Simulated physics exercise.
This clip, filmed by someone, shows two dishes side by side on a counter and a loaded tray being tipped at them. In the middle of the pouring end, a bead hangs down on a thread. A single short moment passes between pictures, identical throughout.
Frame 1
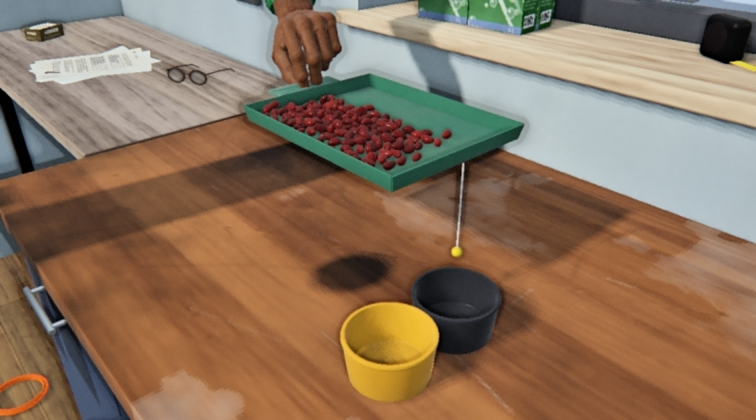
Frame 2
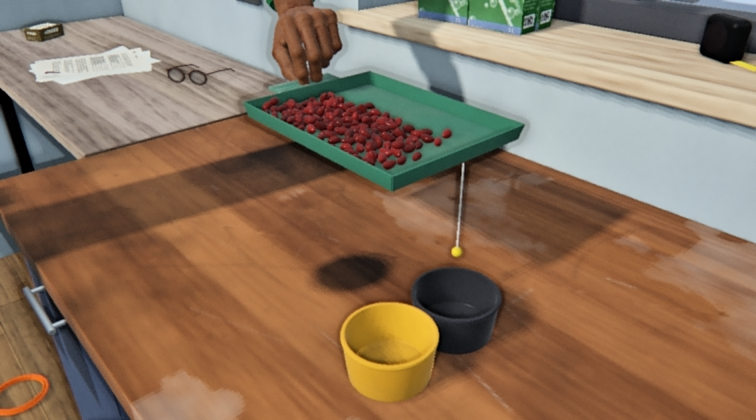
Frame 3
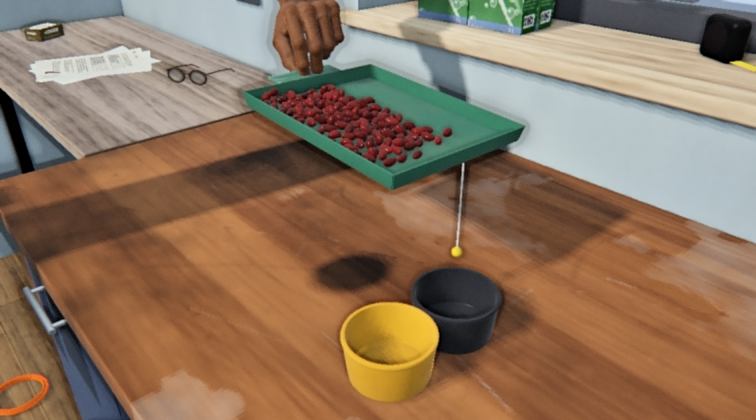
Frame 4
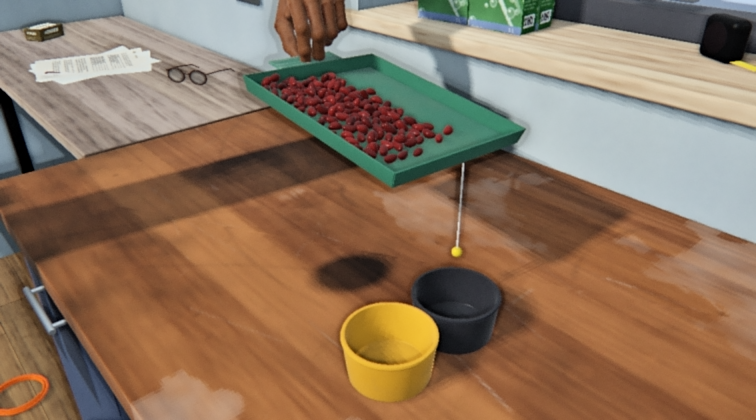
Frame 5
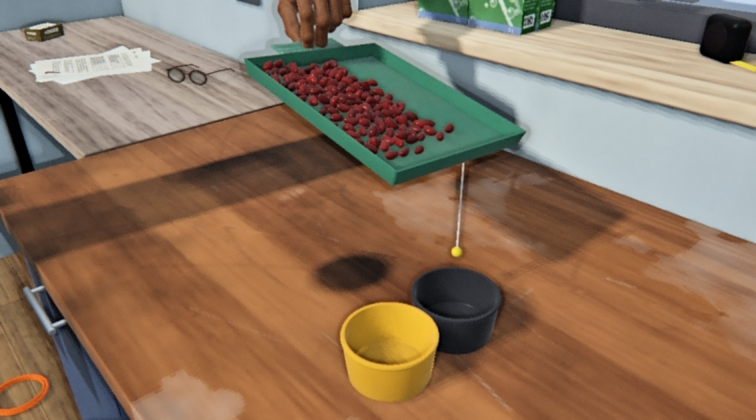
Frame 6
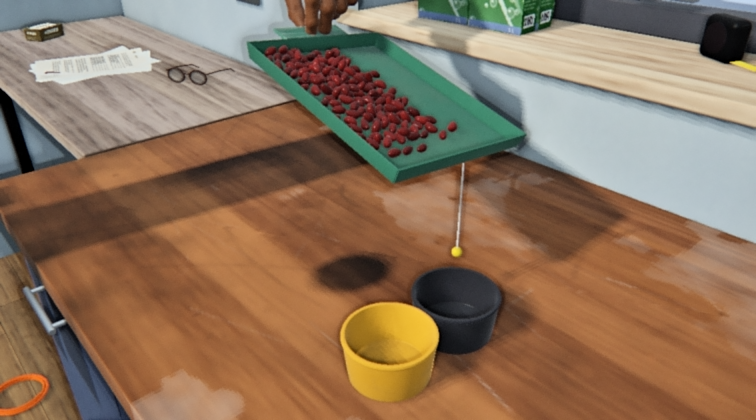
A wooden counter beside a paler table and a windowsill is seen from above at an angle, in a fixed view. A hand holds a green tray of dark red beans, with a yellow bead hanging on a thread below its near end, behind a yellow dish and a black one. The hand gradually raises the far end, tilting the tray toward its lower right corner, while the beans stay heaped.
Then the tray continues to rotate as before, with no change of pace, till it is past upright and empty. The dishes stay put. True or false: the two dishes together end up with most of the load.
False.
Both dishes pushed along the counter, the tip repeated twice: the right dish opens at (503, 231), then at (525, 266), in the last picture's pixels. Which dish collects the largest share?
The first try: Right. The second: Right.
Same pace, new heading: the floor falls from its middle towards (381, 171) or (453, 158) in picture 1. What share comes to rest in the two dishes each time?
In order, 20 in a hundred and 30 in a hundred.
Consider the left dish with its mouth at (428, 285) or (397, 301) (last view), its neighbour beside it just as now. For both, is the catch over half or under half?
Together the dishes get less than a half first, then less than a half.
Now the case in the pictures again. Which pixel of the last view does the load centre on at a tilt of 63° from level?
Somewhere about pixel (472, 117).
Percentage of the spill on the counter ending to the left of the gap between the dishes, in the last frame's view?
0 %, near enough.
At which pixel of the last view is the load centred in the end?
(531, 286).
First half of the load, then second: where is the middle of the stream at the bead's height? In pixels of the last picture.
Half one: (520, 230), half two: (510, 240).
Soon after the last picture, tray tipped steeply; nearly all on the tray; a stray few outside both; a stray few in the air.
A little later, tray tipped past a quarter turn; about half on the tray; a stray few in the right dish; about a quarter outside both; about a third in the air.
Later still, tray tipped past a quarter turn; a small part in the right dish; nearly all outside both.
At rest, tray tipped past a quarter turn; none in the left dish; a small part in the right dish; nearly all outside both.
